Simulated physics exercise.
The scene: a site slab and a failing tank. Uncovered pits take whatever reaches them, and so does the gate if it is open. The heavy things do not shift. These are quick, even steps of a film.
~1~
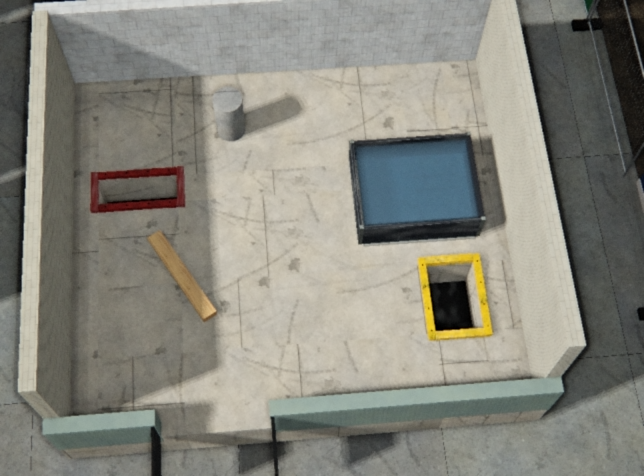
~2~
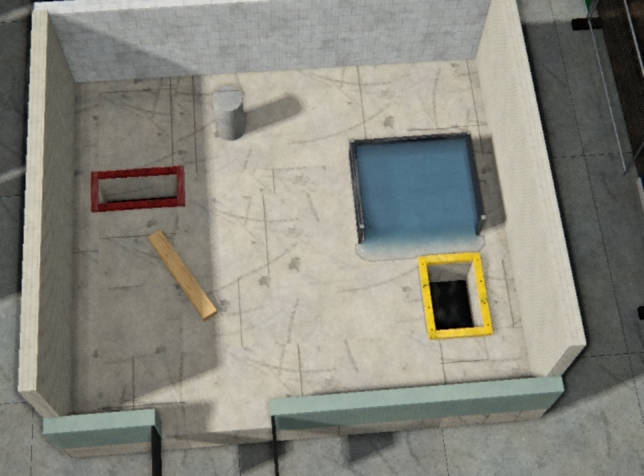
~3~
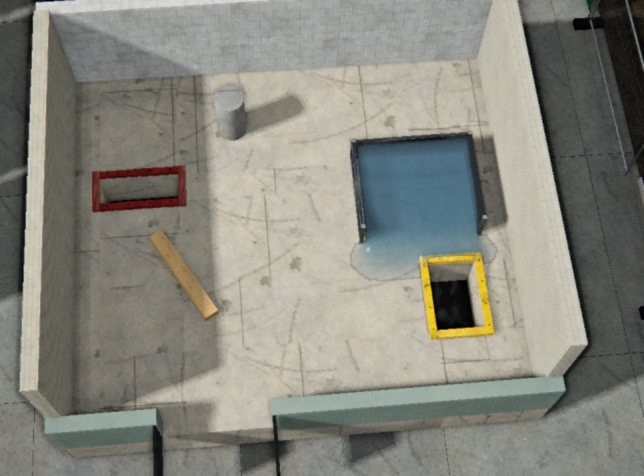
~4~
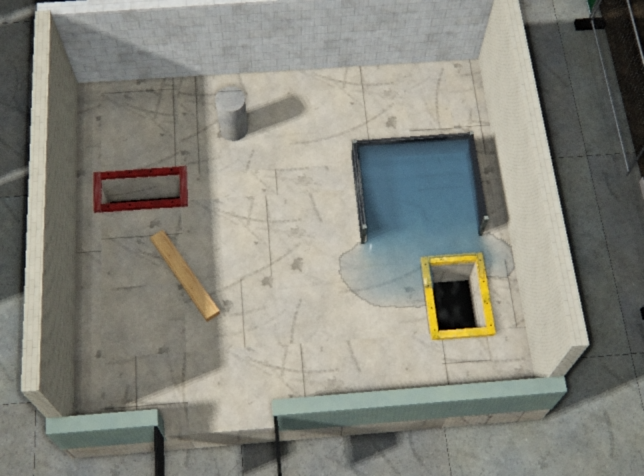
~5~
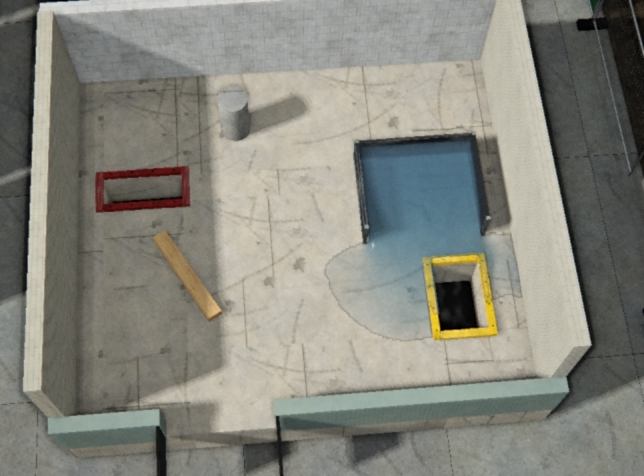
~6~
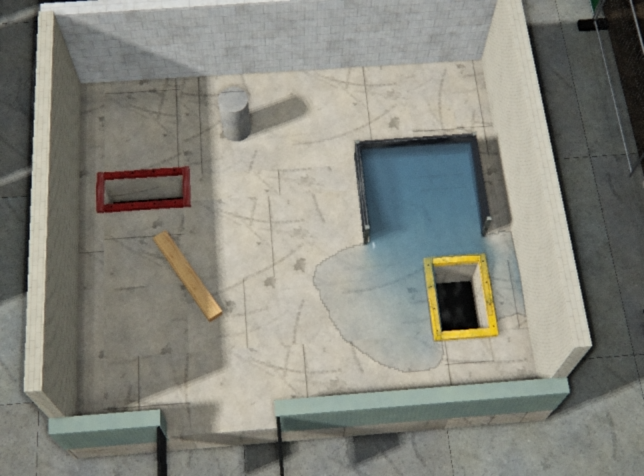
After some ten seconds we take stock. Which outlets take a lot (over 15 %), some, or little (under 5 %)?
One by one: The gate takes from 5 to 15 %; the yellow pit takes over 15 %; the red pit takes under 5 %.
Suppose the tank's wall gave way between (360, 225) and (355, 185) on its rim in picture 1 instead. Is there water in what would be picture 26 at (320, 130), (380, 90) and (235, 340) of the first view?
In turn: Dry, free of water, covered.
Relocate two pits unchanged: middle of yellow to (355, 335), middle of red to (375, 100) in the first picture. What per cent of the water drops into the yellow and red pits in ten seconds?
Per cent: Yellow 10, red 0.
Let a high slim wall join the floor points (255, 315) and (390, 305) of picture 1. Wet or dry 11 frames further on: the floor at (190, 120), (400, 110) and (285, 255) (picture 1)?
As listed: Clear, clear, covered.
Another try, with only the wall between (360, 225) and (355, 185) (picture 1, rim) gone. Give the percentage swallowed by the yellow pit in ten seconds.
Roughly, in per cent: Yellow 0.
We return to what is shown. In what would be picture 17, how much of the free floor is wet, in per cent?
Some 25 per cent.
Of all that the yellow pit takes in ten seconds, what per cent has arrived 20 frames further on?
Some 95 per cent.
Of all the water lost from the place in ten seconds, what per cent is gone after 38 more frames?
Some 85 per cent.
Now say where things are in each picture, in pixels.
Still water in the open tank at (416, 182), in the first picture.
The front is at (479, 244), out from the gap at (420, 231), in the second picture.
The front is at (489, 257), out from the gap at (421, 232), in the third picture.
Water pours out at (422, 233) and has run to (507, 269), in the fourth picture.
Water pours out at (424, 233) and has run to (360, 318), in the fifth picture.
Water pours out at (425, 234) and has run to (407, 365), in the sixth picture.
A moment on, water covers 20 % of the floor; the gate 0 %, the yellow pit 14 %, the red pit 0 %.
Next, water covers 25 % of the floor; the gate 0 %, the yellow pit 19 %, the red pit 0 %.
Then, water covers 35 % of the floor; the gate 2 %, the yellow pit 22 %, the red pit 0 %.
Later, water covers 45 % of the floor; the gate 5 %, the yellow pit 23 %, the red pit 0 %.
In the end, water covers 65 % of the floor; the gate 9 %, the yellow pit 23 %, the red pit 0 %.
